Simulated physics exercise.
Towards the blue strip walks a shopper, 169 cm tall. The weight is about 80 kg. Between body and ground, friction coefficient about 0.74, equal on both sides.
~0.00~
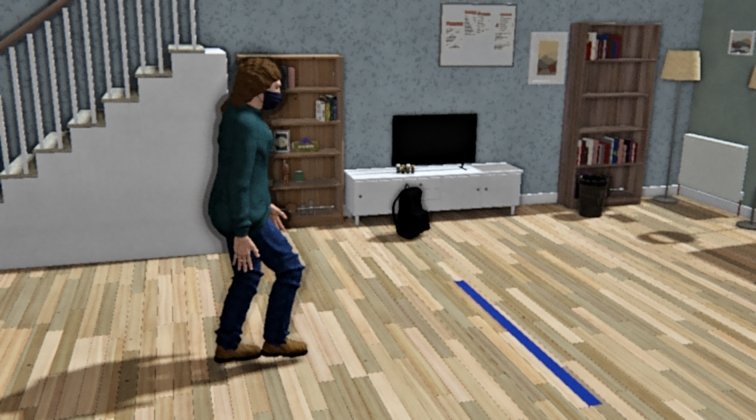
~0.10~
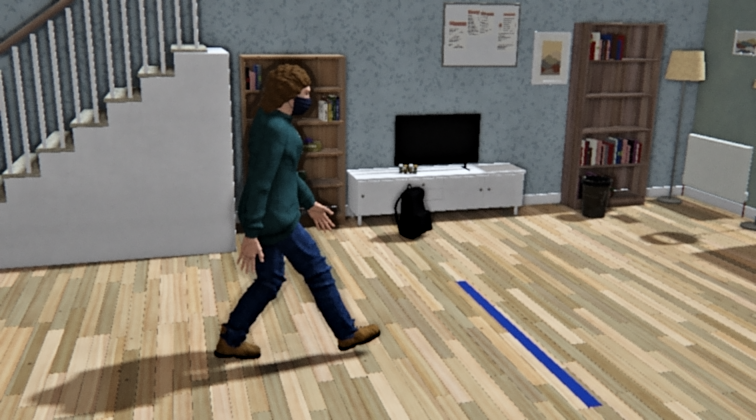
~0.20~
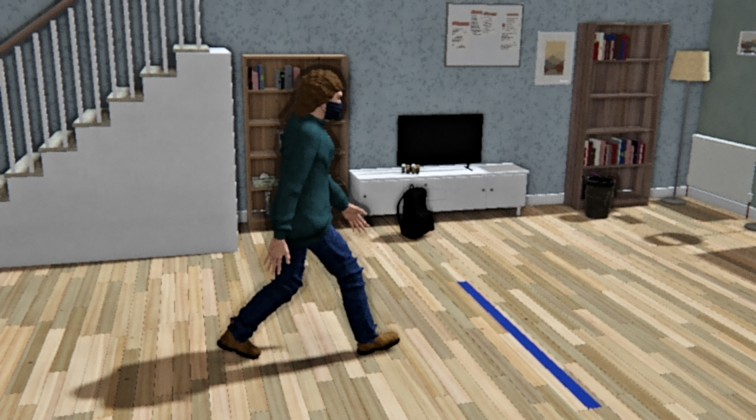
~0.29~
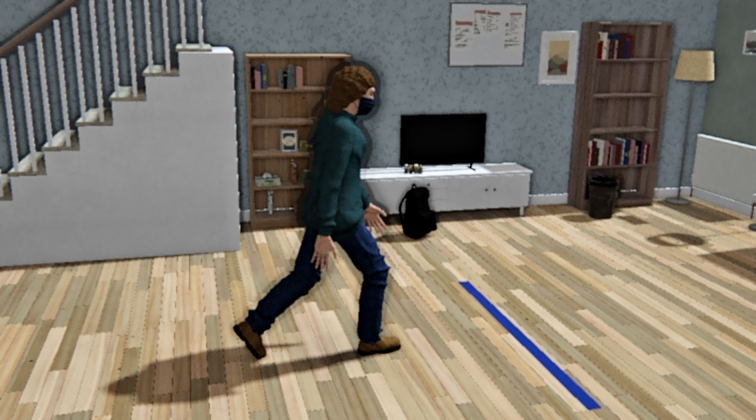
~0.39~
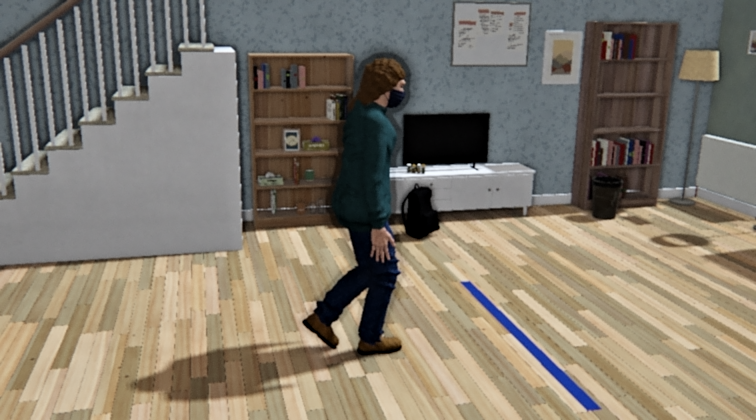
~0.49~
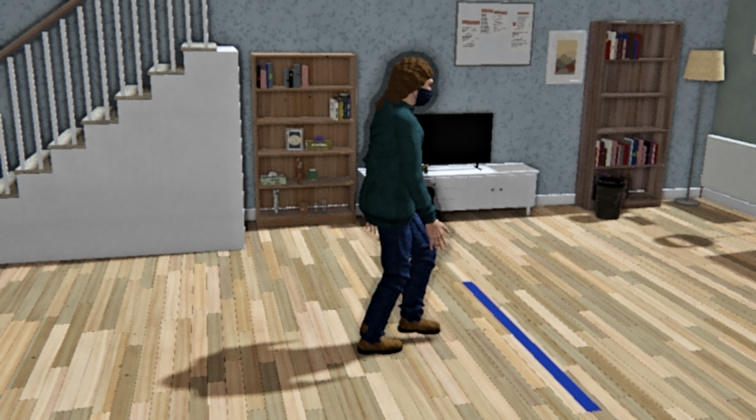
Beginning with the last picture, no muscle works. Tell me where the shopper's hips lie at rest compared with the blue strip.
They lie beyond the blue strip.
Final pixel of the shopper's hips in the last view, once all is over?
End point, final frame: Around (532, 290).
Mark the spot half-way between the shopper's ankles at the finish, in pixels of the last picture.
Somewhere close to (558, 320).
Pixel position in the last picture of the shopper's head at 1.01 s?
About (542, 220) in the last view.
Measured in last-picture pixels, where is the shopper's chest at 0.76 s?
At that moment it is roughly at (463, 204).
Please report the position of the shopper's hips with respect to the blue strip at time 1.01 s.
Position: Approx. 0 cm past.
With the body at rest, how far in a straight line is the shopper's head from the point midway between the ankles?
About 70 cm.
After 0.76 s the shopper's hips are 40 cm short of the blue strip, near (462, 260) in the last picture's view.
After 1.01 s the shopper's hips are 2 cm past the blue strip, near (518, 298) in the last picture's view; the shopper's head 13 cm past the blue strip.
After 1.31 s the shopper's hips are 17 cm past the blue strip, near (534, 296) in the last picture's view.
By 2.4 s, shopper's hips cross the blue strip; shopper's chest crosses the blue strip.
